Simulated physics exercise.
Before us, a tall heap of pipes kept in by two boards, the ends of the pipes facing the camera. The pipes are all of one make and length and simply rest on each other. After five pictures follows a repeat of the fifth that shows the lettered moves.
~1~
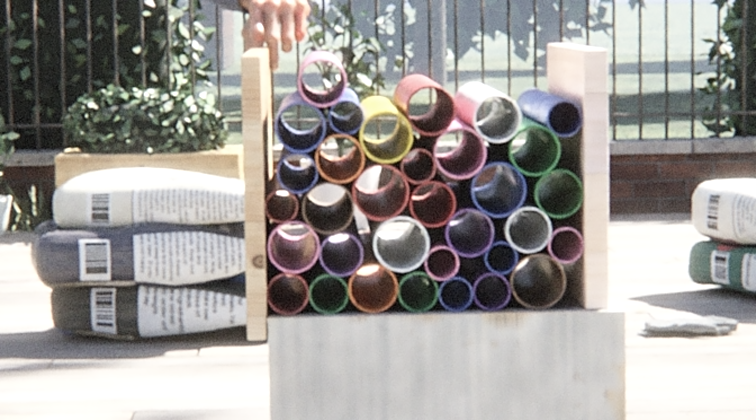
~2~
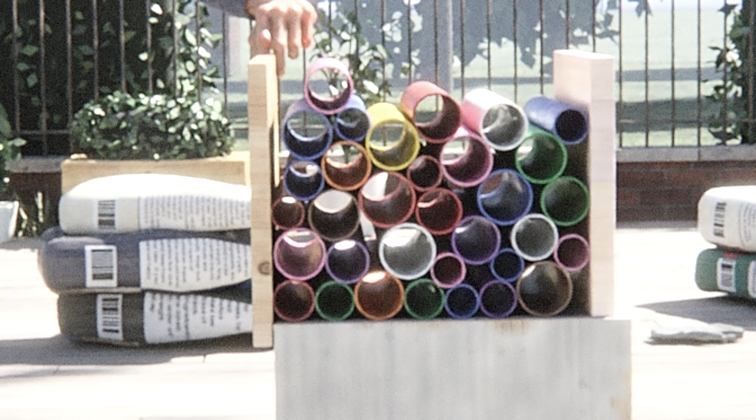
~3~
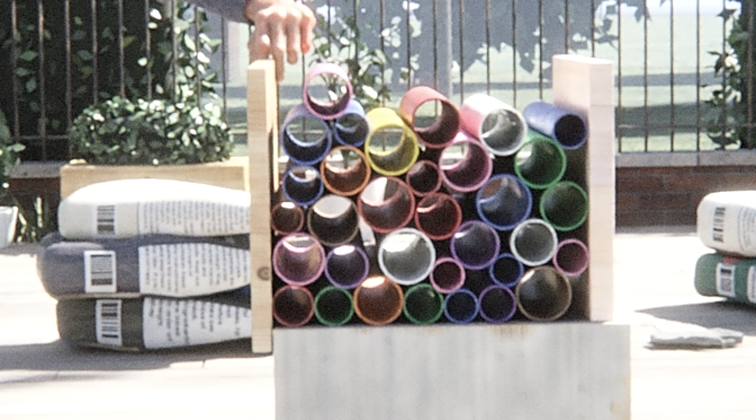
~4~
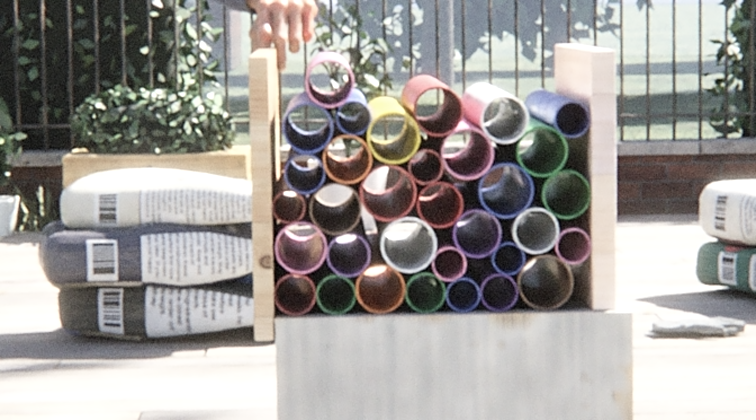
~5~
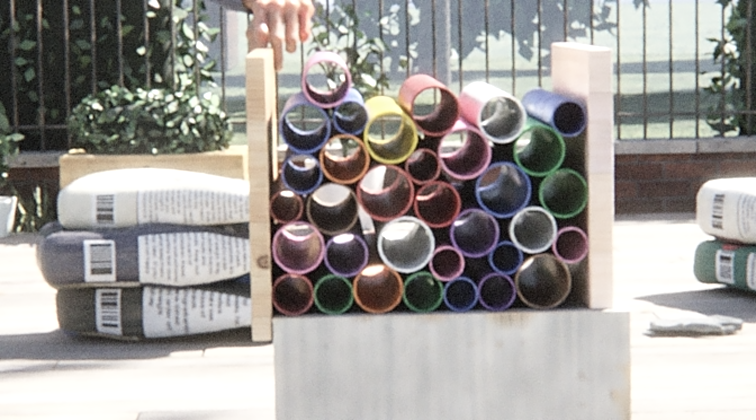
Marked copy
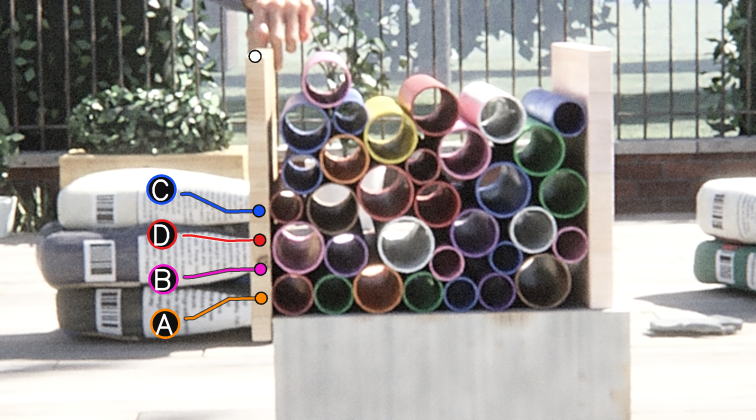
In the video, a heap of colourful pipes sits between two upright boards, open ends facing forward, beside stacked bags. A hand stays at the top of the left board, and the pipes show no visible movement against each other.
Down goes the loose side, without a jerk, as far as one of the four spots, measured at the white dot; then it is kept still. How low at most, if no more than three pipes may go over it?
Stop at C.
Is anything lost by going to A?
Yes.
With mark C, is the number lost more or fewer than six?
It loses fewer than six.
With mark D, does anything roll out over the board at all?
At D: Yes.
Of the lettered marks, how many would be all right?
The number is one.
On the marked copy, A at (261, 299); B at (260, 269); C at (259, 211); D at (259, 240); the white dot at (255, 56).
Following C. Soon after the start, top of the board (267, 126).
Later, top of the board (269, 205).
In the end, top of the board (269, 210), none out over the board.
As for the rest, A more than three out over the board; B more than three out over the board; D four out over the board.
